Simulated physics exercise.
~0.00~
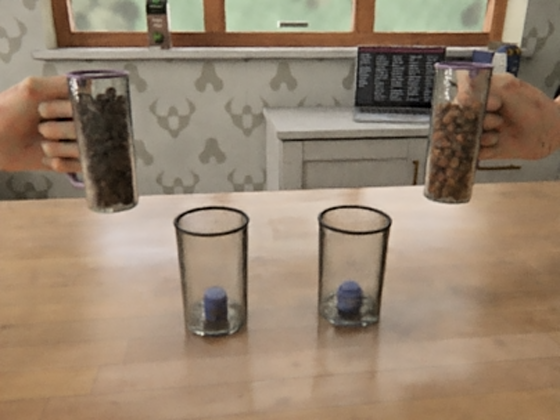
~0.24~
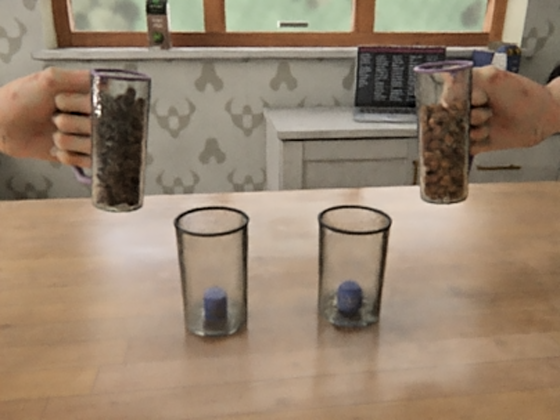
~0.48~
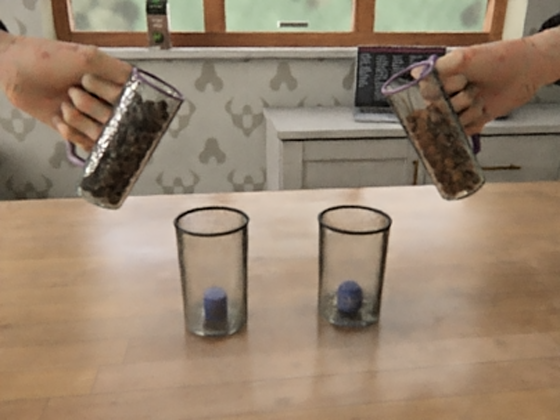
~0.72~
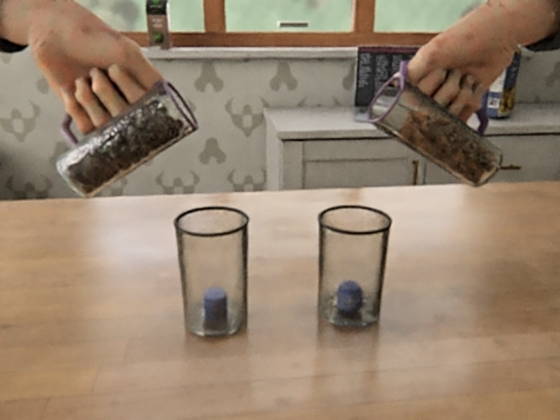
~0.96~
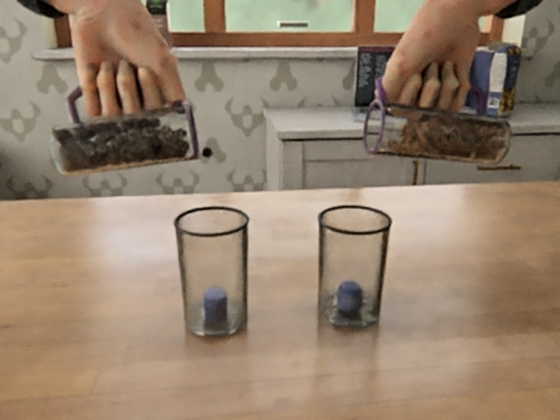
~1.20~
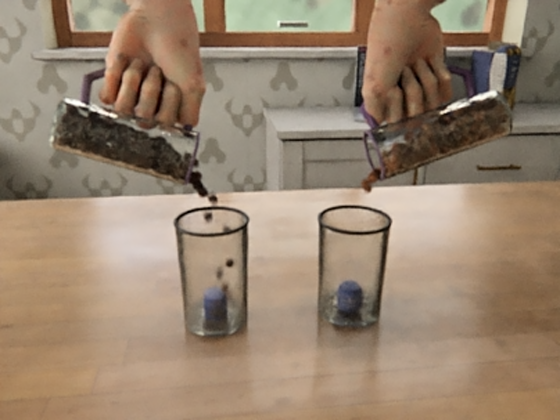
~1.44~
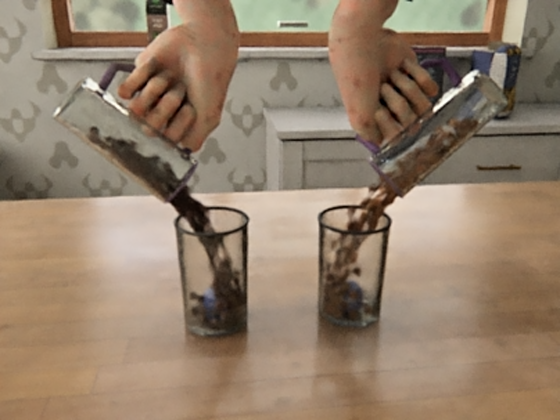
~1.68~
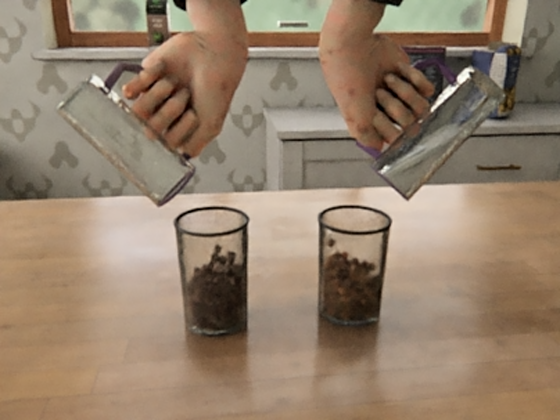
In the video, two hands tilt clear cups of small dark and reddish-brown pieces over two glasses on a wooden table, each holding a small blue object. The pieces pour in, starting on the left, until the cups are empty and both objects are covered in half-full glasses.
